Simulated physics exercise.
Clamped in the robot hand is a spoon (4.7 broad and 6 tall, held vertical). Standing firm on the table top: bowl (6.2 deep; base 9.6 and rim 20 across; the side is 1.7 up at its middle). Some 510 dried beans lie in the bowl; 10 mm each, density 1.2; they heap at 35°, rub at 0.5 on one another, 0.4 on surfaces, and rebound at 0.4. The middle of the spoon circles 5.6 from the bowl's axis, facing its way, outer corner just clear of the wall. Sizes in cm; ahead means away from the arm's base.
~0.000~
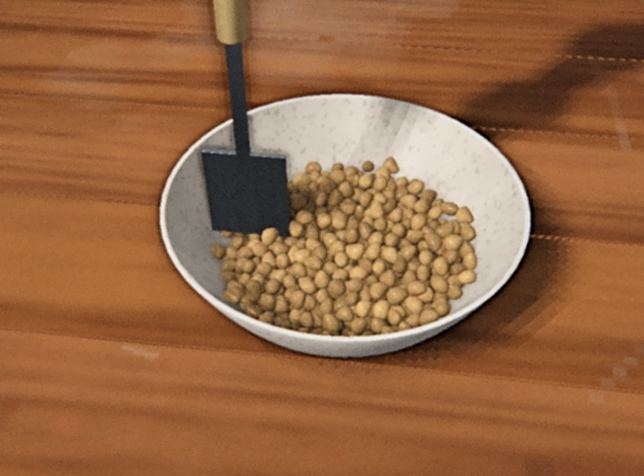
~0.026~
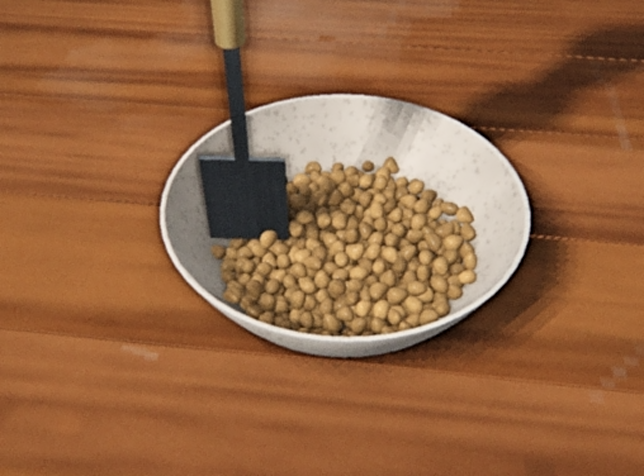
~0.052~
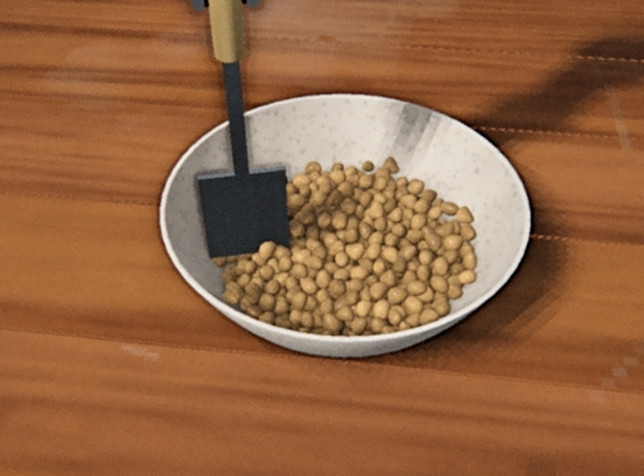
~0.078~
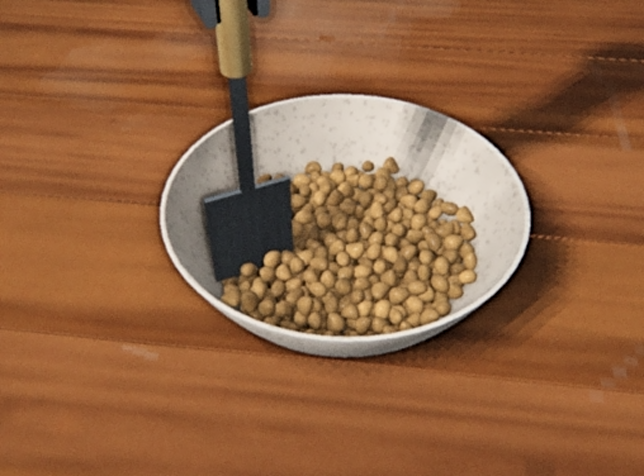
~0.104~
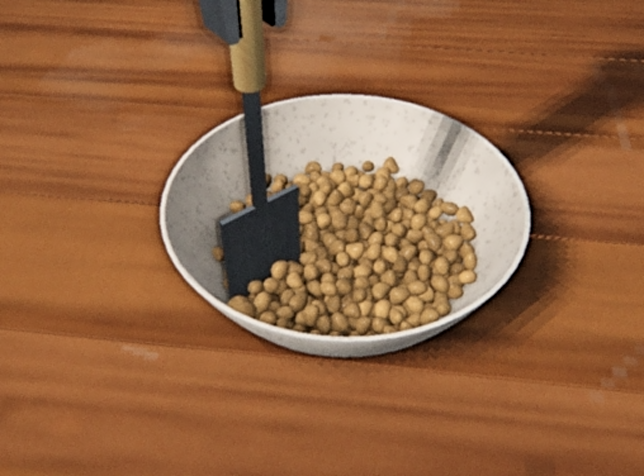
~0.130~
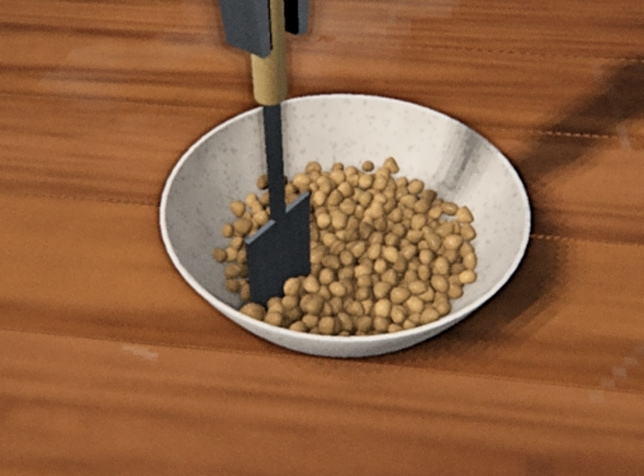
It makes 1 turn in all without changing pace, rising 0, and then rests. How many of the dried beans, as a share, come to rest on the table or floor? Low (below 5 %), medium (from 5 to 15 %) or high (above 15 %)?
On the table or floor the share is medium, from 5 to 15 %.
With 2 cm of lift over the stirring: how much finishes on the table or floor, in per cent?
Some 0 per cent.
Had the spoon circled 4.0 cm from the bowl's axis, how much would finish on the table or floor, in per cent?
In that case some 5 per cent.
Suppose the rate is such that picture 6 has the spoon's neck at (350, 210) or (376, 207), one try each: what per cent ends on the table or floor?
Some 20 and 20 per cent.
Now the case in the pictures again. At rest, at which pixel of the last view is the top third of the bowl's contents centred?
Around (284, 261).
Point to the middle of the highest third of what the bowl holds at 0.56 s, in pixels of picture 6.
At about (296, 180).
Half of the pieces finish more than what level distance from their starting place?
About 2 cm.
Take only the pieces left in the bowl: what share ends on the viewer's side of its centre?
About 60 per cent.
By 0.34 s, 175° round, highest piece 8 above the table; 508 in the bowl, 2 in flight or on the tool.
By 0.56 s, 291° round, highest piece 8 above the table; 486 in the bowl, 15 on the table or floor, 9 in flight or on the tool.
By 0.87 s, 0° round, highest piece 6 above the table; 472 in the bowl, 38 on the table or floor.
By 1.57 s, 0° round, highest piece 6 above the table; 472 in the bowl, 38 on the table or floor.
Final count, 472 in the bowl, 38 on the table or floor. That is 7 % on the table or floor.
